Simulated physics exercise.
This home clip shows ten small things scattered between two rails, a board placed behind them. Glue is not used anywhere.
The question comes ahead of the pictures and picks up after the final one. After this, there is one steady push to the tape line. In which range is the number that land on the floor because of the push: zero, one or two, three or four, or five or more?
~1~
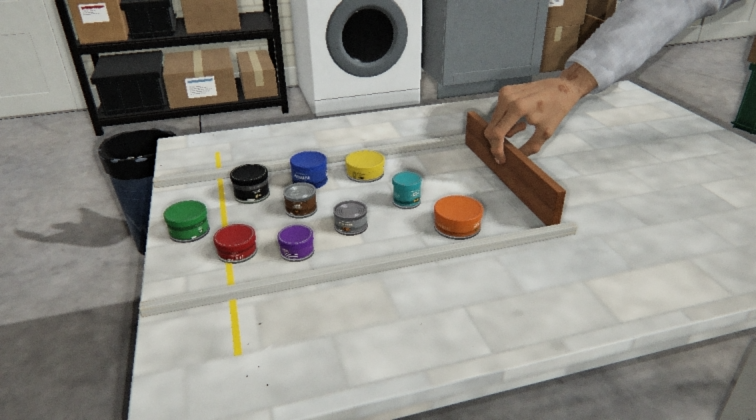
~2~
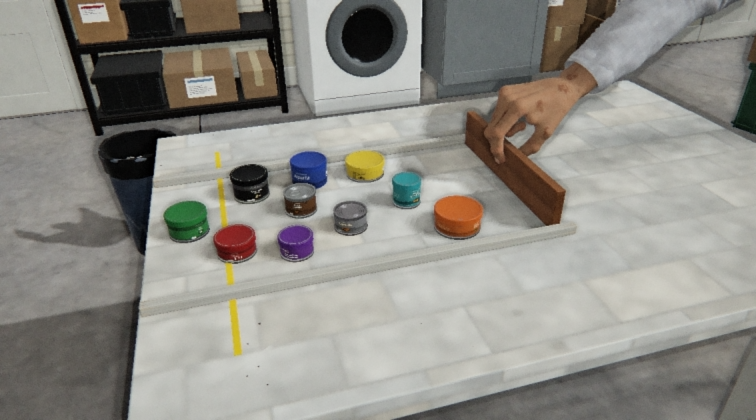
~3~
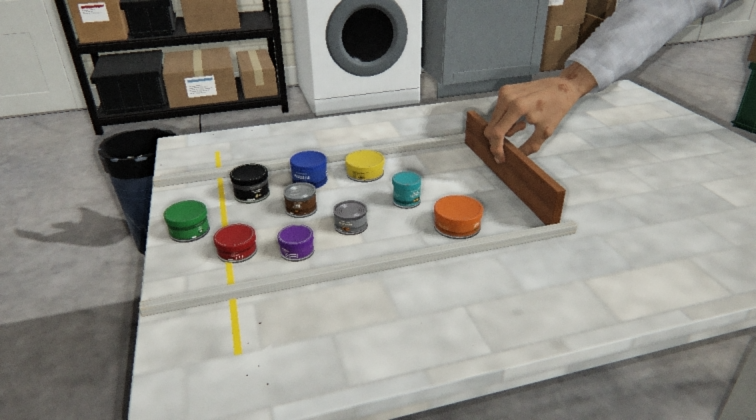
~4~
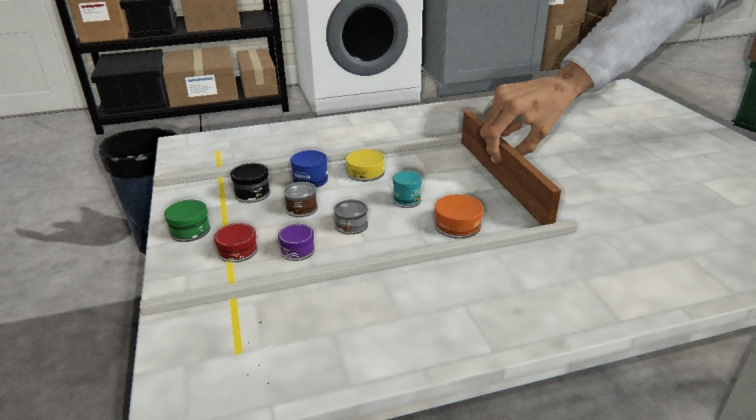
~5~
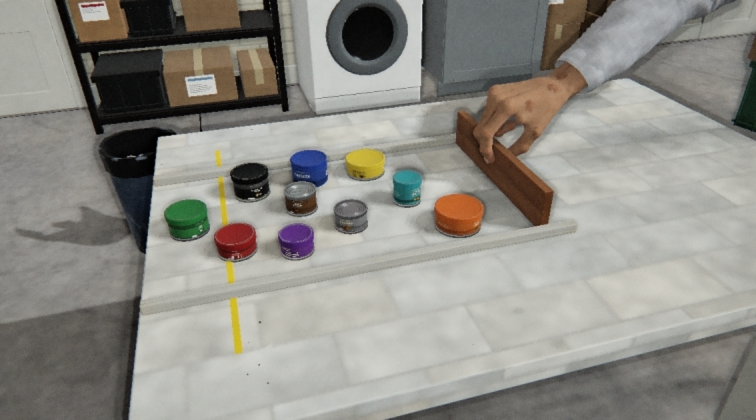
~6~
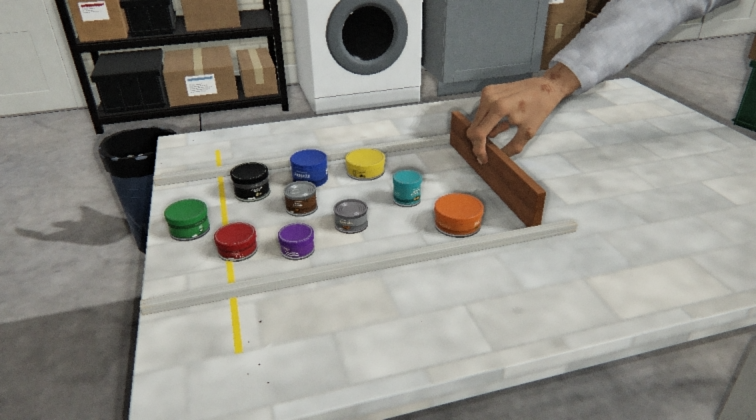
In the range zero.
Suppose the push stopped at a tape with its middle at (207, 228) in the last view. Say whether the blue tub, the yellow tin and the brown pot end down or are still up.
In short: Blue tub gone, yellow tin safe, brown pot safe.
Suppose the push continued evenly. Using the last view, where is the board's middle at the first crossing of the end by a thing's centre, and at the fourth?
At (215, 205) for the first, at (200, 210) for the fourth.
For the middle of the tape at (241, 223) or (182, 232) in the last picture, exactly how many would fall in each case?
Per try: 0; 5.
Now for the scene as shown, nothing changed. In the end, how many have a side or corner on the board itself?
It's touching 5 at the end.
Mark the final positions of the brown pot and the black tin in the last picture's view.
First object about (207, 205); second object about (171, 199).
Soon after, none off yet; green pot at rest near (188, 220); red tin at rest near (236, 242); black tin at rest near (251, 182).
After that, none off yet; green pot at rest near (188, 220); red tin at rest near (236, 242); black tin moving near (243, 184).
And then, none off yet; green pot at rest near (186, 219); red tin displaced about its own width near (194, 242); black tin displaced well along near (181, 197).
In the end, the number that fall off is zero.
